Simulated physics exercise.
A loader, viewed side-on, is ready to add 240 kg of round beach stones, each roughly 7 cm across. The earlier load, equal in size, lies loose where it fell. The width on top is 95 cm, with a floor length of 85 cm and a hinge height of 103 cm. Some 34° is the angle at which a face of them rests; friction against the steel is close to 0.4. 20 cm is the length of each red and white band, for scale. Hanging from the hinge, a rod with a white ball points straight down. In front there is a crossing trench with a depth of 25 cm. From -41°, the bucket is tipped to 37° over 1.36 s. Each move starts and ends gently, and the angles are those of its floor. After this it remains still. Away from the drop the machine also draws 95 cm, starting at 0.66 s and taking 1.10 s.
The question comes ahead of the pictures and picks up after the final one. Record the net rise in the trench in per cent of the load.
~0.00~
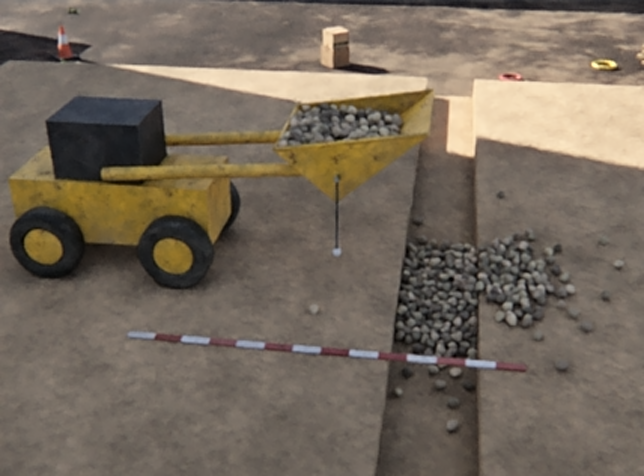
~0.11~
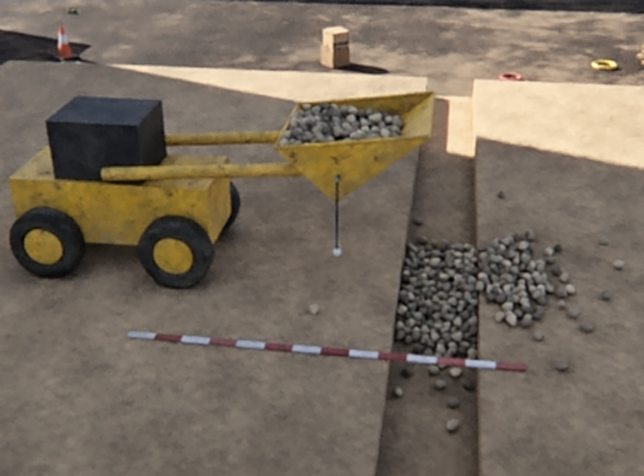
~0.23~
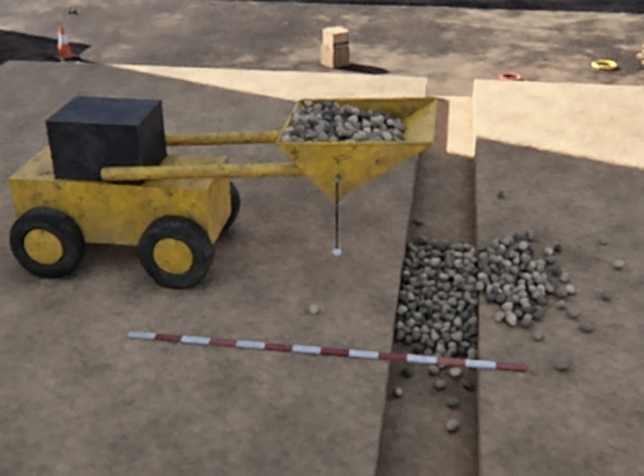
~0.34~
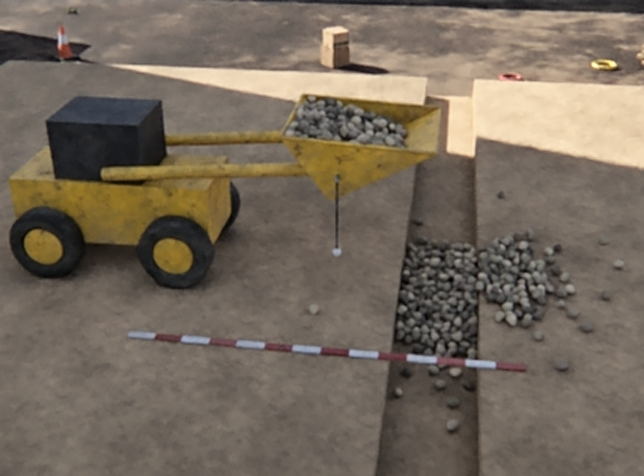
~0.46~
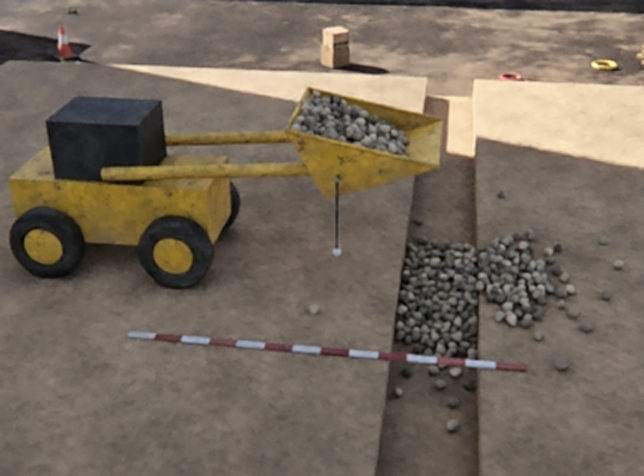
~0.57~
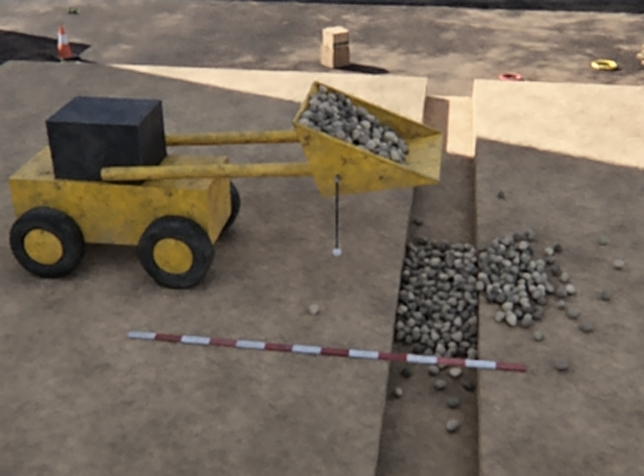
Net rise: About 27 %.
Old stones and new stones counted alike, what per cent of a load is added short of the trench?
About 75 percent.
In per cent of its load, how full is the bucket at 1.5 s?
Roughly 15 per cent remains inside.
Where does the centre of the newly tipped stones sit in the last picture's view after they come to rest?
The middle lies near (365, 267) in the last picture.
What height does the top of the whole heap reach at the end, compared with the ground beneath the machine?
About 20 cm above it.
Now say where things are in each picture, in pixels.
The bucket is at -41°, its lip at (429, 134); the top of the load is at (348, 116). The earlier load is highest near (511, 261), 9 cm above ground level, 76 % in the trench, 23 % past the trench, in the first picture.
Lip at (430, 137), floor tilted -39°, highest stones at (340, 116); the stones move at 0.1 m/s on average, in the second picture.
Lip at (433, 143), floor tilted -35°, highest stones at (328, 116); the stones move at 0.2 m/s on average, in the third picture.
The bucket is at -29°, its lip at (436, 154); the top of the load is at (318, 112); the stones move at 0.2 m/s on average, in the fourth picture.
Lip at (439, 167), floor tilted -21°, highest stones at (312, 106); the stones move at 0.3 m/s on average, in the fifth picture.
The bucket is at -11°, its lip at (439, 182); the top of the load is at (318, 100); the stones move at 0.3 m/s on average, in the sixth picture.
After 1.0 s the floor is at 25°; in per cent of one load, 94 in the bucket, 4 short of the trench, 79 in the trench, 23 past the trench; the foremost stones are at (585, 280).
After 1.5 s the floor is at 37°; in per cent of one load, 15 in the bucket, 64 short of the trench, 97 in the trench, 23 past the trench; the foremost stones are at (585, 280).
After 2.2 s the floor is at 37°; in per cent of one load, 0 in the bucket, 73 short of the trench, 103 in the trench, 24 past the trench; the foremost stones are at (585, 280).
After 4.7 s the floor is at 37°; in per cent of one load, 0 in the bucket, 73 short of the trench, 103 in the trench, 24 past the trench; the foremost stones are at (585, 280). Net gain in the trench, 27.
